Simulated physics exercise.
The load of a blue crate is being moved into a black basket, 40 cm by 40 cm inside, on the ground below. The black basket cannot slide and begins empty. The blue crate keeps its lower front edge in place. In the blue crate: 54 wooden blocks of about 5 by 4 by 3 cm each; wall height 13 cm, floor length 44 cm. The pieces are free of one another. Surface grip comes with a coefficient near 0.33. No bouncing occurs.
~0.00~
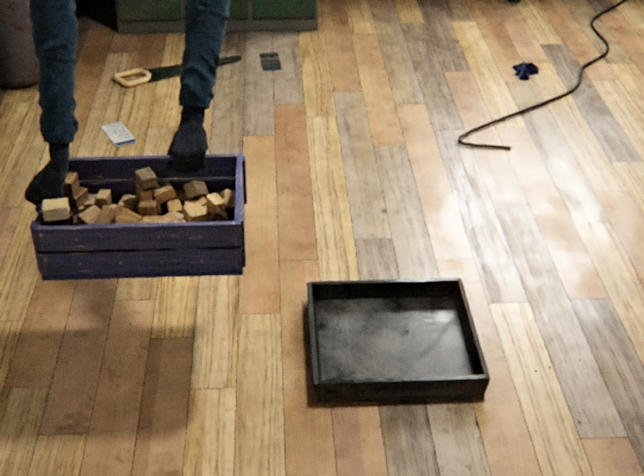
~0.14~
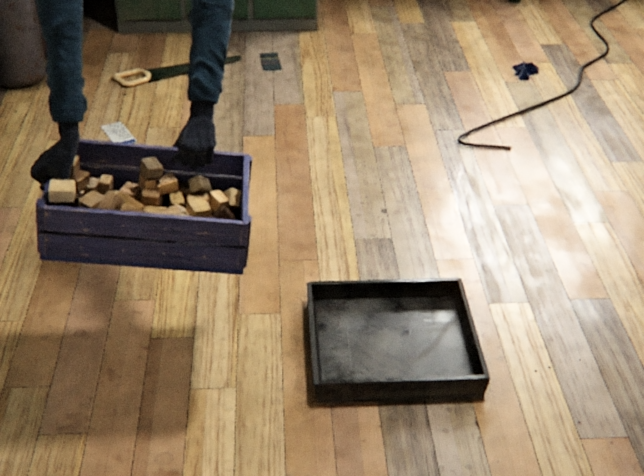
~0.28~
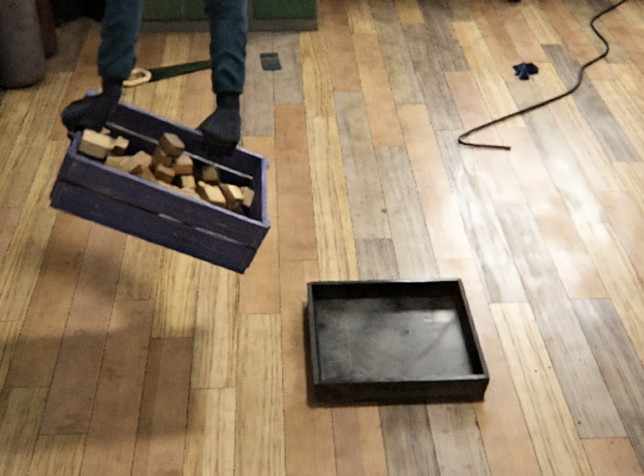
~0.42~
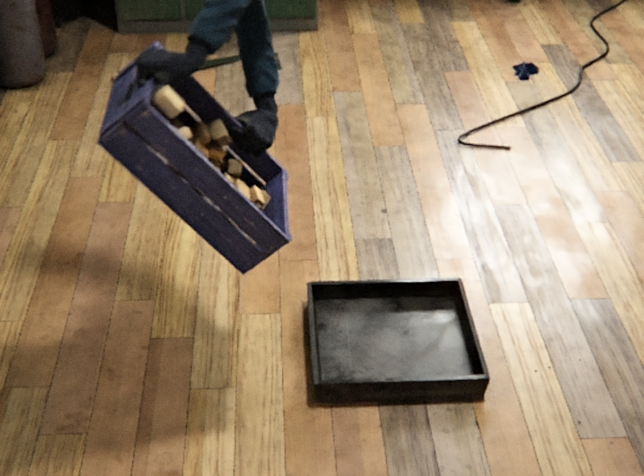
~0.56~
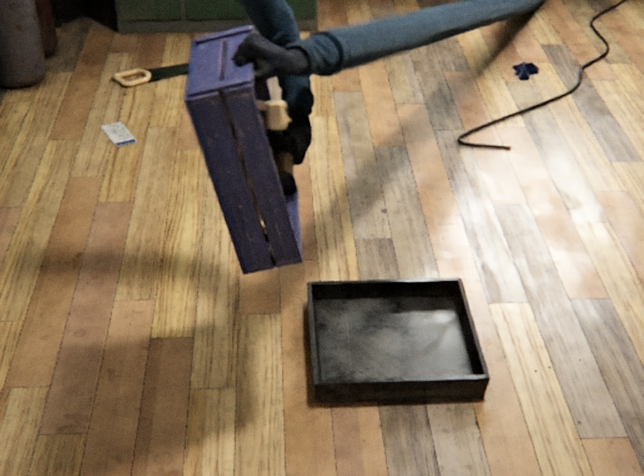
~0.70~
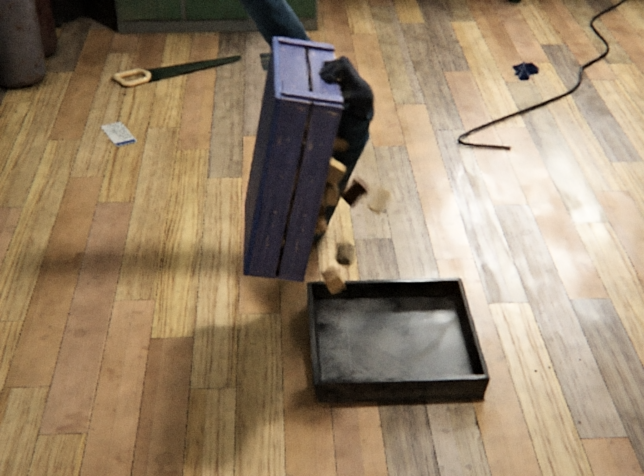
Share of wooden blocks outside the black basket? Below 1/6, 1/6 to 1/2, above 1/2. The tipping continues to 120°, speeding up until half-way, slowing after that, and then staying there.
Below 1/6.
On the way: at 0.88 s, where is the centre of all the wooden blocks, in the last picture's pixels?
I'd put it close to (358, 249).
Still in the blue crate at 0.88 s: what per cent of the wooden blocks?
Reading: Approx. 30 %.
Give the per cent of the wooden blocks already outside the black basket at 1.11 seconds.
I'd say near 5 per cent at that moment.
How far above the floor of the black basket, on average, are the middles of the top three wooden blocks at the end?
6 cm or thereabouts.
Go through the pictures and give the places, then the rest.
In the first frame (places track the rim corner closest to us here), blue crate (39, 227); black basket (319, 382); tipped 0°; all still inside.
Blue crate (45, 206); tipped 7°, in the second frame.
Blue crate (76, 156); tipped 26°, in the third frame.
Blue crate (150, 106); tipped 50°, in the fourth frame.
Blue crate (253, 90); tipped 77°; 1 out, the lowest block at (277, 115), in the fifth frame.
Blue crate (341, 112); black basket (319, 382); tipped 101°; 8 out, the lowest block at (346, 254), in the sixth frame.
After 0.88 s, tilt 119°; 16 still in the blue crate, 9 in the black basket, 1 outside the black basket and 28 in the air.
After 1.11 s, tilt 120°; 4 still in the blue crate, 41 in the black basket, 3 outside the black basket and 6 in the air.
After 1.43 s, tilt 120°; 52 in the black basket and 2 outside the black basket.
When it is over (at 1.84 s), 52 in the black basket and 2 outside the black basket. Asked share, 2 of 54, 4 per cent.
